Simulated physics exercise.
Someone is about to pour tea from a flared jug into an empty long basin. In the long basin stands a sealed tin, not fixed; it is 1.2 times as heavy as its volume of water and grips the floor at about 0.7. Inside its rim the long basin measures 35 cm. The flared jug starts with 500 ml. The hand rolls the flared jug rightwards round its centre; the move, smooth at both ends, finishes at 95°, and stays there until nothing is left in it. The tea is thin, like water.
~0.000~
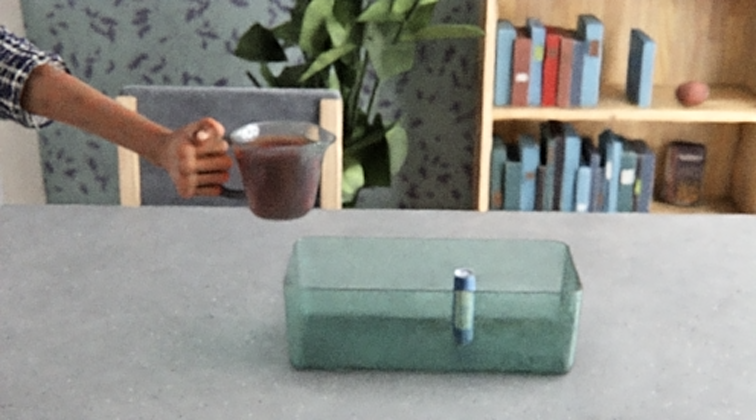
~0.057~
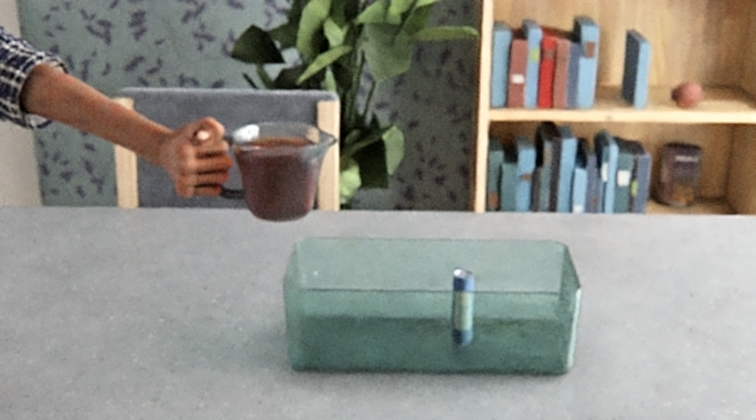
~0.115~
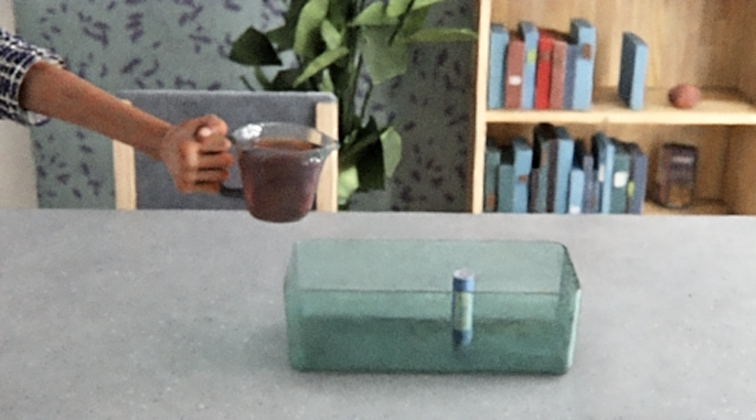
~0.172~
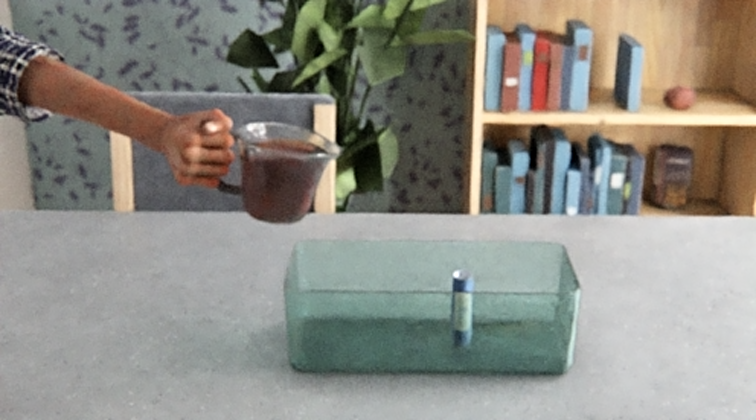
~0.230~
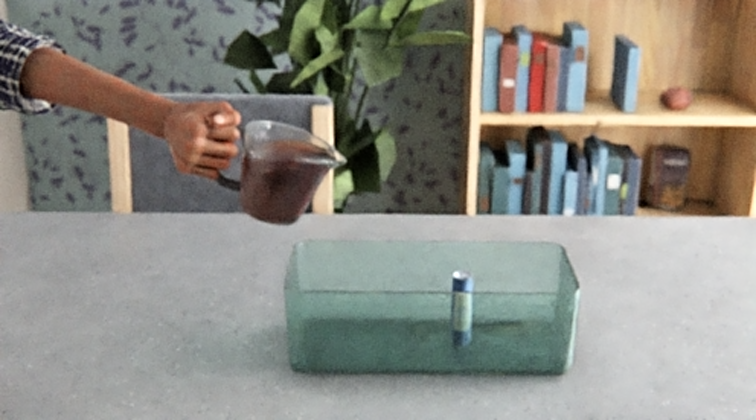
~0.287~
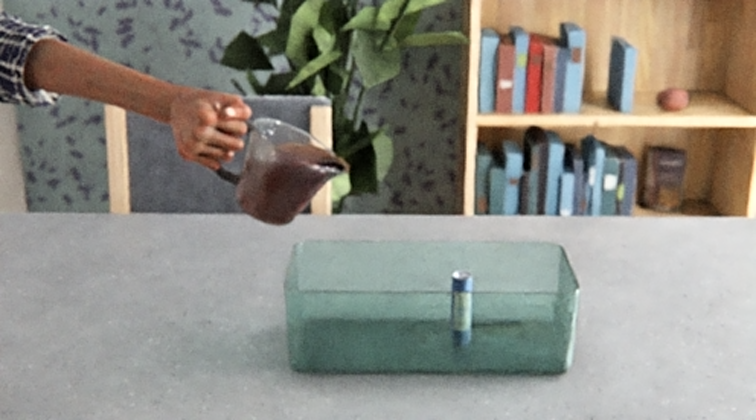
At a grey table near a bookshelf and a leafy plant, a hand held a glass jug of dark tea above a long green basin with a small tin, then slowly tilted it rightwards.
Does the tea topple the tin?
The tin keeps standing.
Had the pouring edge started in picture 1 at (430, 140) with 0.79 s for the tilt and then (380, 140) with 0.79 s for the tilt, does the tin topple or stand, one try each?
First it falls; then it stays up.
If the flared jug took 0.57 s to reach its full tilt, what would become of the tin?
Then it keeps standing.
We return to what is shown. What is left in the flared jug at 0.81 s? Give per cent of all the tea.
About 10 per cent.
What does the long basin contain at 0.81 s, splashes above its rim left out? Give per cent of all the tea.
About 82 per cent.
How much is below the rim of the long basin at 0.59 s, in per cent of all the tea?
Some 26 per cent.
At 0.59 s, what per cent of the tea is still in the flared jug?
Some 50 per cent.
Then, 0.59 s in, the tilt is 80° and 50 per cent is still to pour; the tin stands where it began.
Then, 0.81 s in, the tilt is 95° and 9 per cent is still to pour; the tin stands where it began.
Then, 1.04 s in, the tilt is 95° and 1 per cent is still to pour; the tin stands where it began.
Then, 1.29 s in, the tilt is 95° and 0 per cent is still to pour; the tin stands where it began.
Finally, the tin stands where it began.
